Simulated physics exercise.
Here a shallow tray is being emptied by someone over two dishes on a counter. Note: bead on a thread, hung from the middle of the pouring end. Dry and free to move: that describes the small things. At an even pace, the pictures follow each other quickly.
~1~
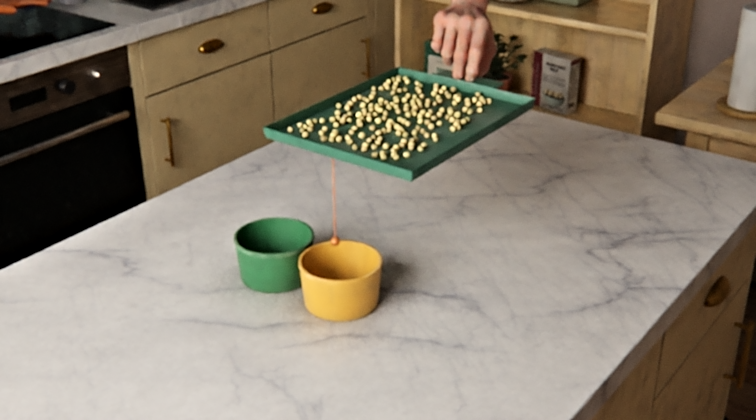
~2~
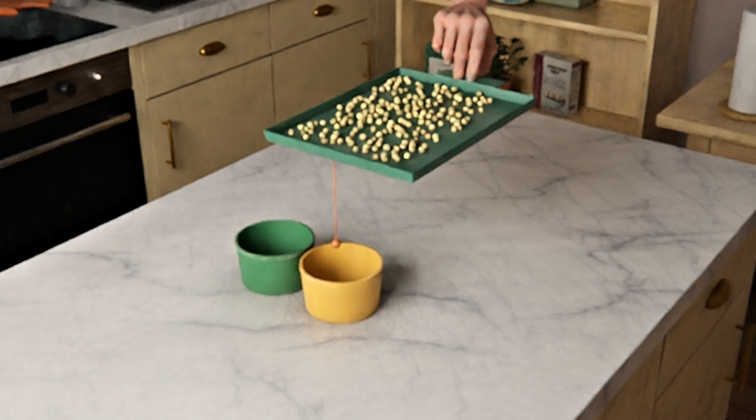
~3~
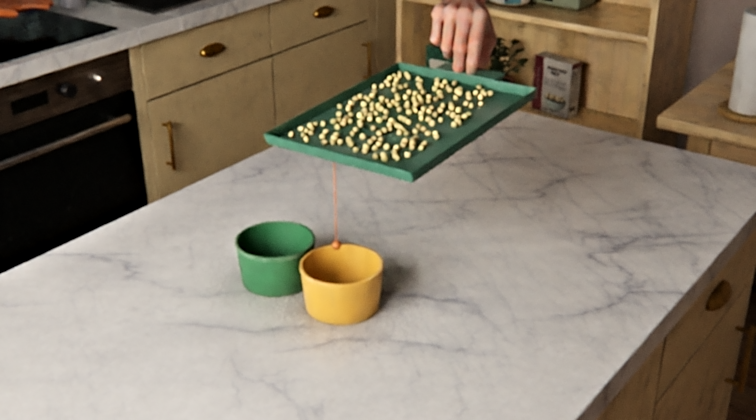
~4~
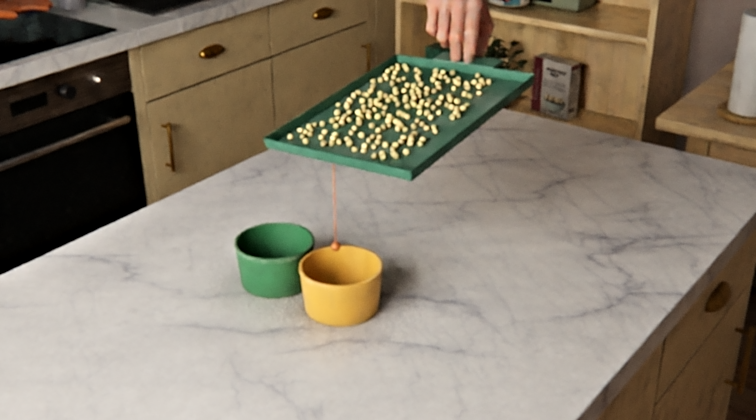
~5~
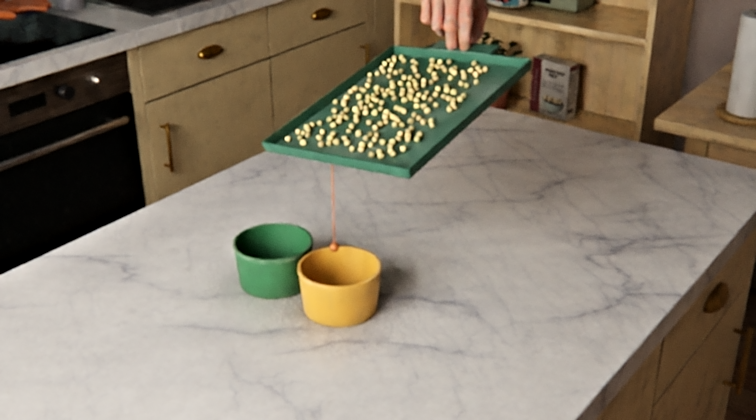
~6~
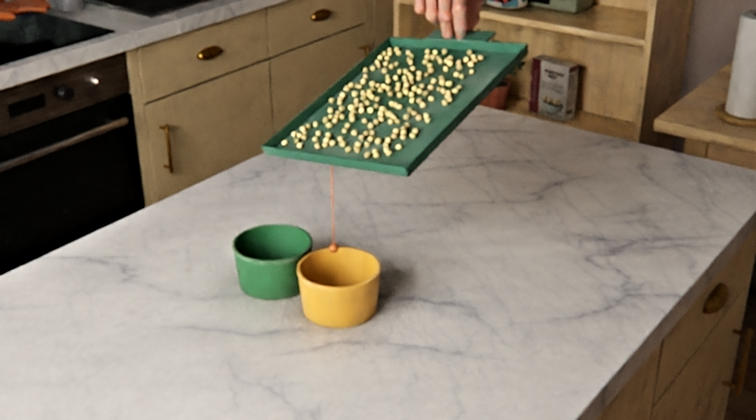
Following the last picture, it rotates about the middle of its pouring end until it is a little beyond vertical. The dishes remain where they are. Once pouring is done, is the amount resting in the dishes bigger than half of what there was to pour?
Yes, it is over half.
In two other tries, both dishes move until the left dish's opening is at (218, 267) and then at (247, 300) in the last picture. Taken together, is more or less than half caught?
Held in all, by try: A smaller portion, then a smaller portion.
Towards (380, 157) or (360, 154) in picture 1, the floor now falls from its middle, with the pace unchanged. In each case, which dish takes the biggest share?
Tilt 1: Right-side dish. Tilt 2: Right-side dish.
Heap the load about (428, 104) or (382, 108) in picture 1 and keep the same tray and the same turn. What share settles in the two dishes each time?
First case around 80 %, second case around 90 %.
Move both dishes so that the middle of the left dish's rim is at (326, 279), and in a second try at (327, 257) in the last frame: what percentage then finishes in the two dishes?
Roughly 0 per cent, then roughly 10 per cent.
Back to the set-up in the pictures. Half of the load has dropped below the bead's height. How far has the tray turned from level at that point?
That would be about 105 degrees from level.
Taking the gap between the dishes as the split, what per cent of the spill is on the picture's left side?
80 %, roughly.
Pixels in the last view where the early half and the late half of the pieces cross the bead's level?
Roughly (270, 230) first, then roughly (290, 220).
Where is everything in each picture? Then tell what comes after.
In the first frame, corners of the pouring end near (266, 127) and (411, 170), level; middle of the load near (399, 111), soya beans; left dish near (249, 267); right dish near (315, 294); bead on its thread near (335, 241).
In the second frame, corners of the pouring end near (267, 130) and (412, 172), level; middle of the load near (400, 112).
In the third frame, corners of the pouring end near (267, 133) and (412, 171), tipped barely, lowest at the left corner; middle of the load near (400, 109).
In the fourth frame, corners of the pouring end near (266, 138) and (410, 170), tipped a little, lowest at the left corner; middle of the load near (398, 104).
In the fifth frame, corners of the pouring end near (264, 141) and (407, 168), tipped a little, lowest at the left corner; middle of the load near (395, 98).
In the sixth frame, corners of the pouring end near (264, 145) and (405, 166), tipped clearly, lowest at the left corner; middle of the load near (390, 94); left dish near (247, 274); right dish near (314, 301).
Shortly afterwards, tray tipped steeply; the bulk on the tray; a little in the left dish; only a few outside both; a little in the air.
Next, tray tipped past a quarter turn; near a quarter on the tray; near half in the left dish; a little outside both; near a third in the air.
Some moments later, tray tipped past a quarter turn; only a few in the right dish; the bulk in the left dish; a little outside both.
In the end, tray tipped past a quarter turn; only a few in the right dish; the bulk in the left dish; a little outside both.
